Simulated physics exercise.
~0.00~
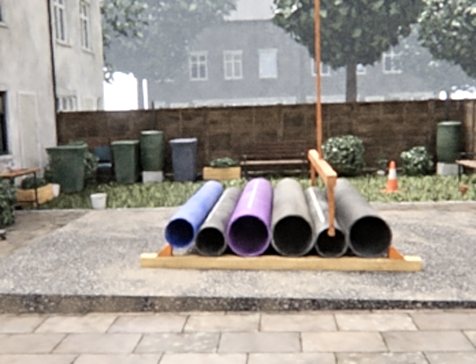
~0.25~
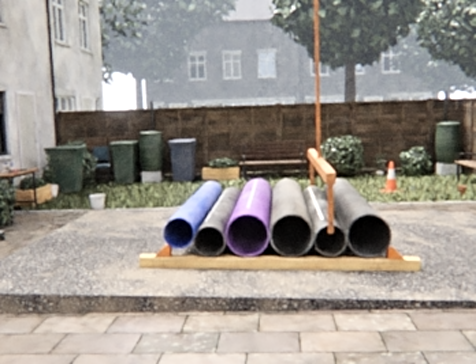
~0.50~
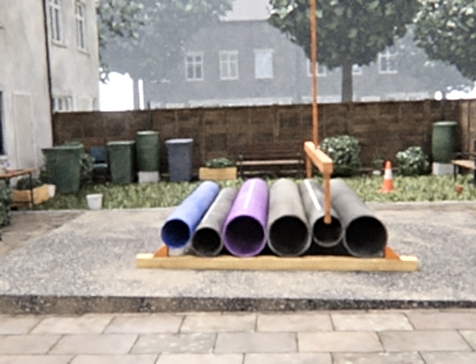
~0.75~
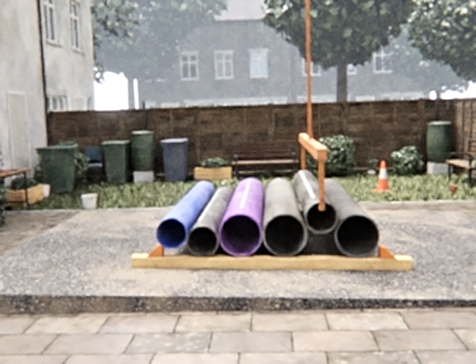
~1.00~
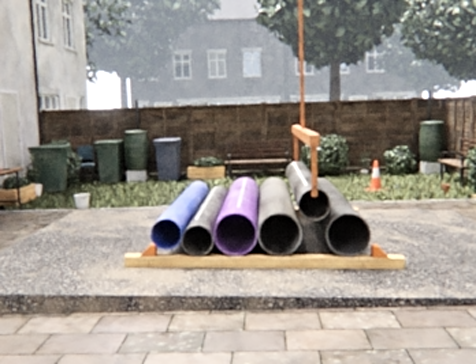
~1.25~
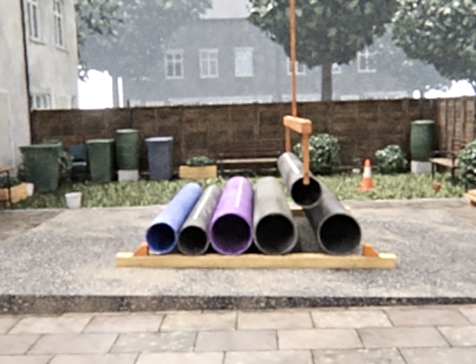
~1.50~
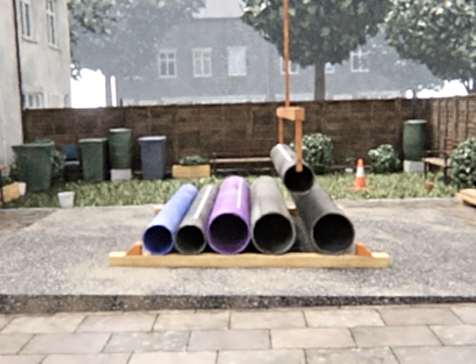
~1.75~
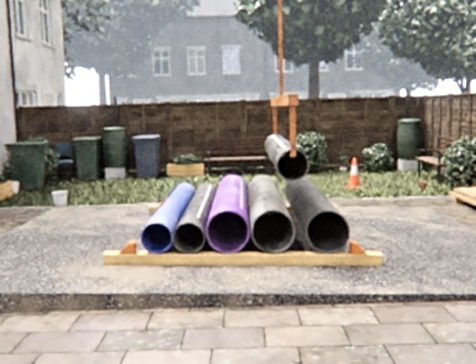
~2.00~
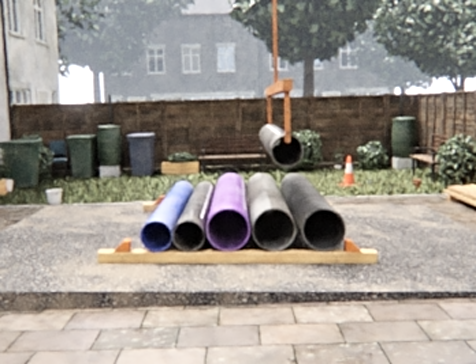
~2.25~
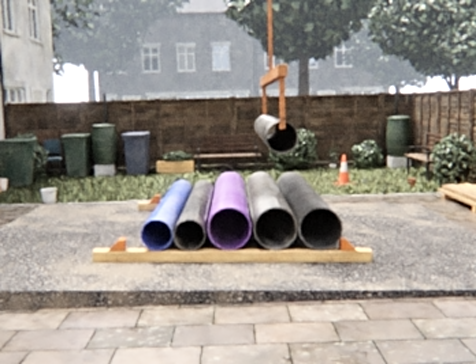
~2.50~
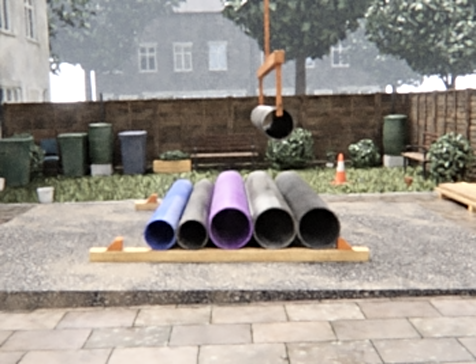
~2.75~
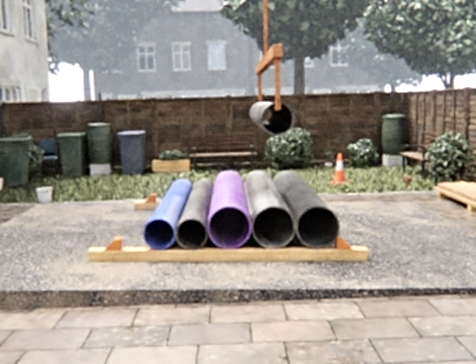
An orange lifting beam pulled one dark pipe up out of a row of blue, purple and dark pipes on wooden bearers, and the others rolled slightly together to close the gap, leaving the lifted pipe hanging tilted above them.
